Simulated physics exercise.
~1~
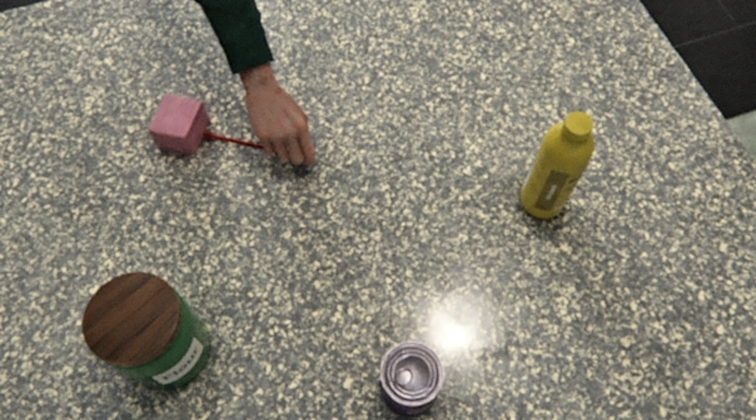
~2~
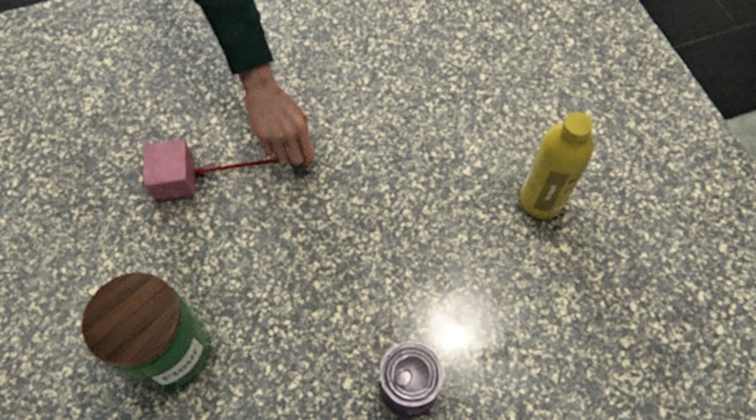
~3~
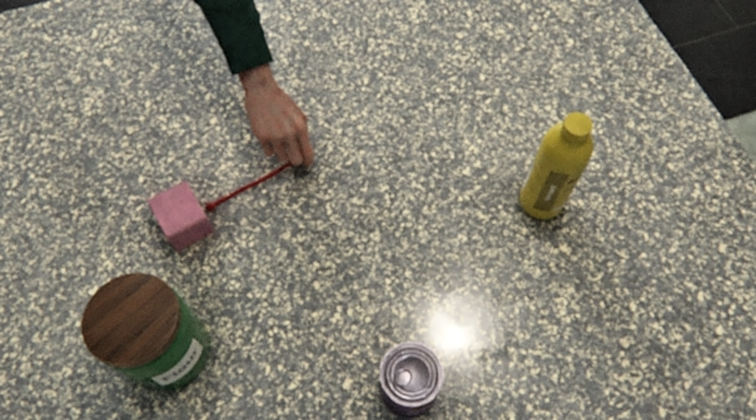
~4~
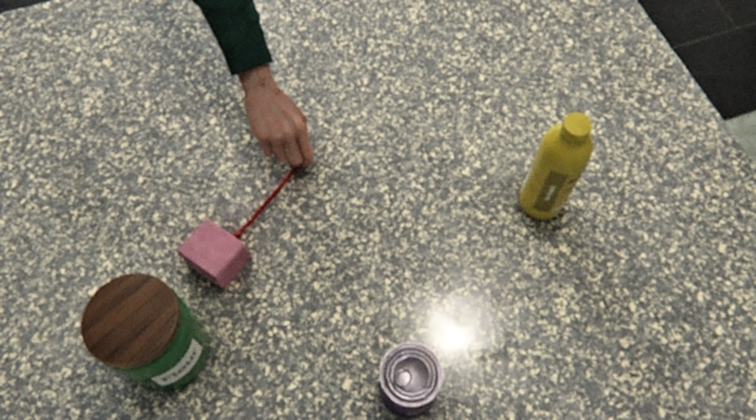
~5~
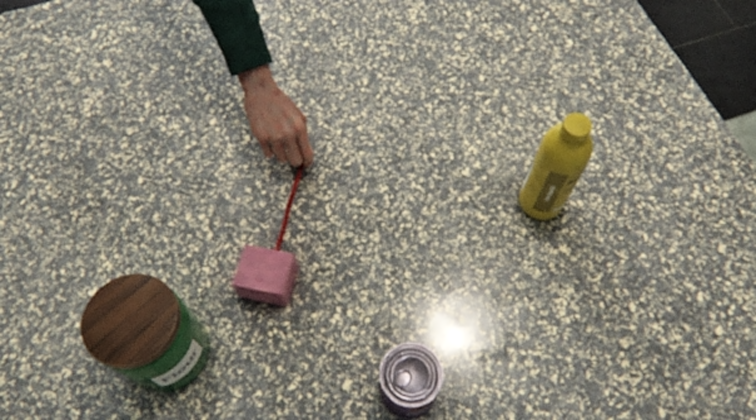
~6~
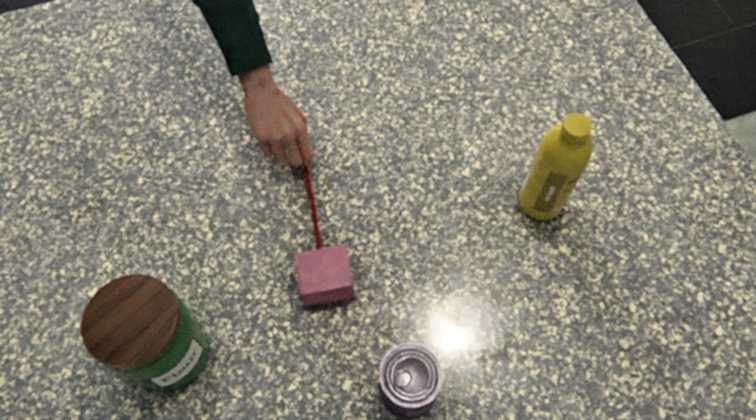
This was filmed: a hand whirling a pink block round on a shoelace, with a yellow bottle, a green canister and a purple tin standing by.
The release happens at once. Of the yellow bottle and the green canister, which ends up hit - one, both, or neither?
One by one: The yellow bottle will receive an impact; the green canister will receive no impact.
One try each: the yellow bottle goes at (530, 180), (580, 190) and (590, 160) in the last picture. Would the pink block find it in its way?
In the first case it is bumped; in the second case it is touched; in the third case it gets hit.
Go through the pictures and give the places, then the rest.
The first frame shows pink block (175, 115); yellow bottle (579, 123); green canister (130, 316); purple tin (412, 372).
The second frame shows pink block (165, 162).
The third frame shows pink block (176, 208).
The fourth frame shows pink block (211, 247).
The fifth frame shows pink block (263, 269).
The sixth frame shows pink block (324, 269); yellow bottle (578, 124); green canister (129, 318); purple tin (411, 374); going round anticlockwise.
Then, 0.08 s past the final frame, block near (432, 242).
Then, 0.20 s past the final frame, block near (534, 213); yellow bottle pushed aside.
When it is over, block near (565, 216); yellow bottle knocked over. The yellow bottle gets hit and the green canister escapes it.
